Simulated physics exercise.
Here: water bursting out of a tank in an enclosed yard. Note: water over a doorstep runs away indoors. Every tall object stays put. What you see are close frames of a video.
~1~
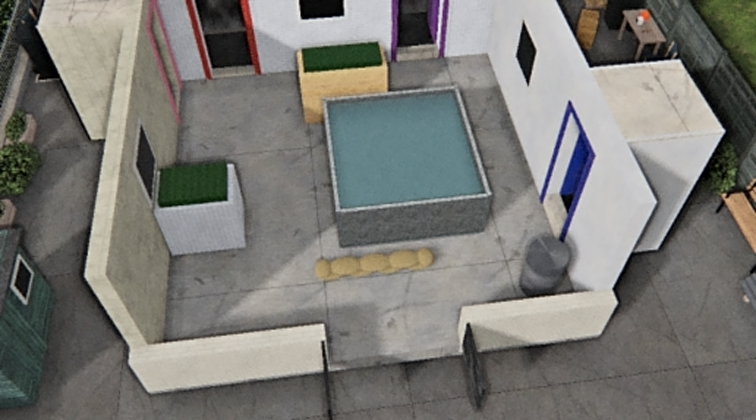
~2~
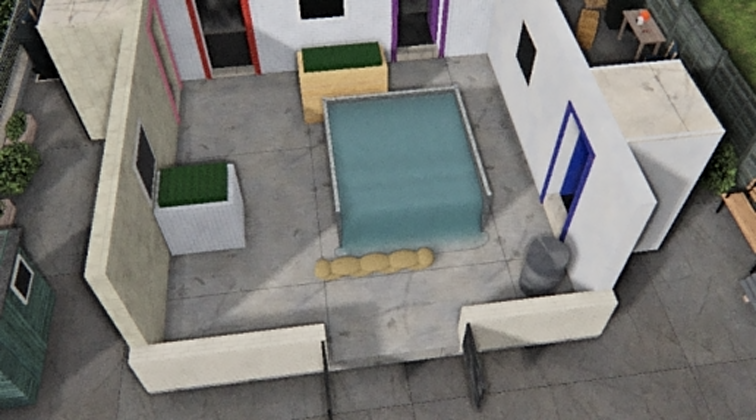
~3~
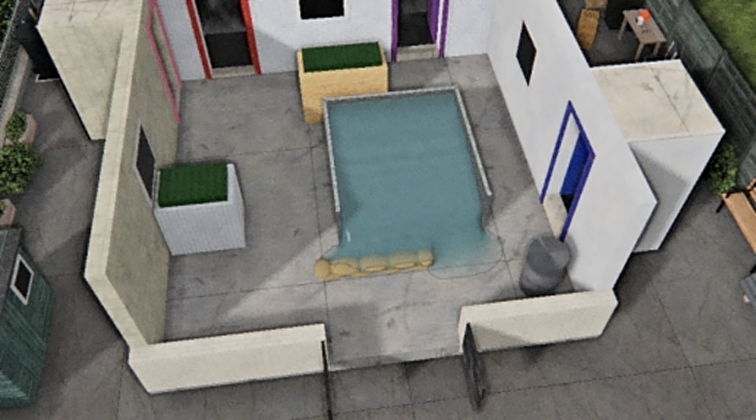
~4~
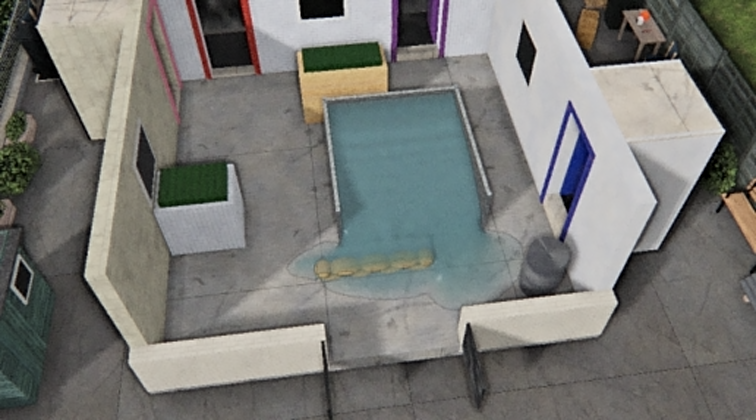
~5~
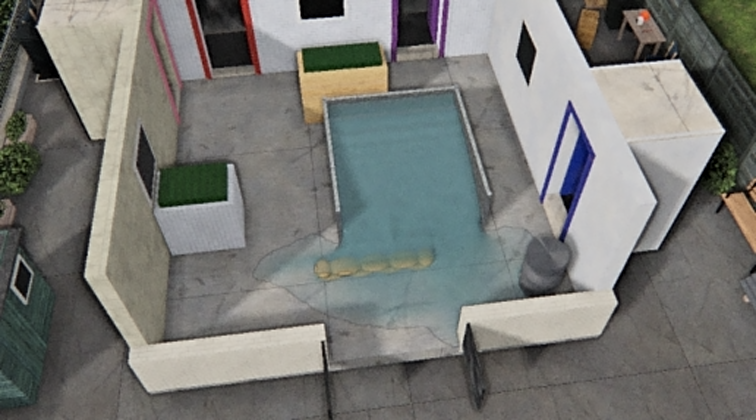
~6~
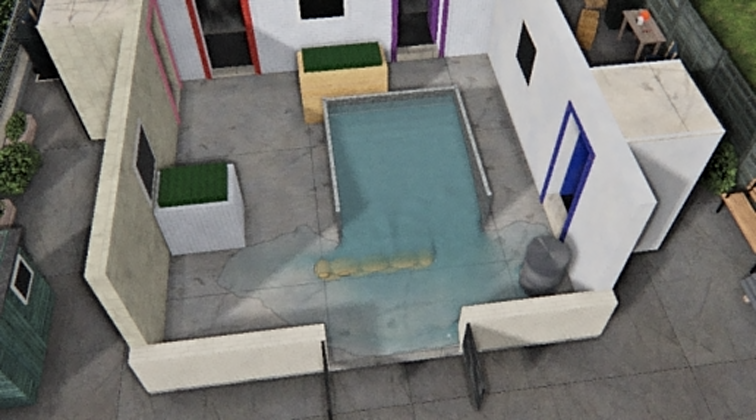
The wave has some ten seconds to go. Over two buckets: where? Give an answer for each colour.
Red door yes, blue door no, purple door no, pink door no.
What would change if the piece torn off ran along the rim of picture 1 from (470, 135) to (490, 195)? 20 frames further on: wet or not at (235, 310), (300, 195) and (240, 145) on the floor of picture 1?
Spot one ends up deluged, spot two untouched by the spill, spot three untouched by the spill.
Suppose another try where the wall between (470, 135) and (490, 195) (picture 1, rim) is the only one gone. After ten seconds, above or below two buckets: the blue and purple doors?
Looks like the blue door tops the limit but the purple door tops the limit.
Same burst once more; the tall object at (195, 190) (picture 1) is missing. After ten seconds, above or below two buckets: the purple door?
As it plays out, the purple door stays inside the limit.
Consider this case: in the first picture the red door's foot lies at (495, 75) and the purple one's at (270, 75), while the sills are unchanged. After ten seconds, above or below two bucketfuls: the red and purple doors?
Door by door: Red is swamped, purple is spared.
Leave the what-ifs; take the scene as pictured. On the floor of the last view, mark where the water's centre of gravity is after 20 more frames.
That puts it at around (402, 223).
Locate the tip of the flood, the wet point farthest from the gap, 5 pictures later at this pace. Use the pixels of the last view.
I'd point to (166, 314).
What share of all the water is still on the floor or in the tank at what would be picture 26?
Estimate: 76 per cent.
A moment on, water covers 35 % of the floor; the red door not reached, the blue door wet at the sill, nothing in, the purple door not reached, the pink door not reached.
Next, water covers 45 % of the floor; the red door not reached, the blue door wet at the sill, nothing in, the purple door not reached, the pink door not reached.
Then, water covers 65 % of the floor; the red door not reached, the blue door under two buckets in, the purple door wet at the sill, nothing in, the pink door not reached.
Later, water covers 90 % of the floor; the red door wet at the sill, nothing in, the blue door under two buckets in, the purple door under two buckets in, the pink door wet at the sill, nothing in.
In the end, water covers 95 % of the floor; the red door over two buckets in, the blue door under two buckets in, the purple door under two buckets in, the pink door under two buckets in.
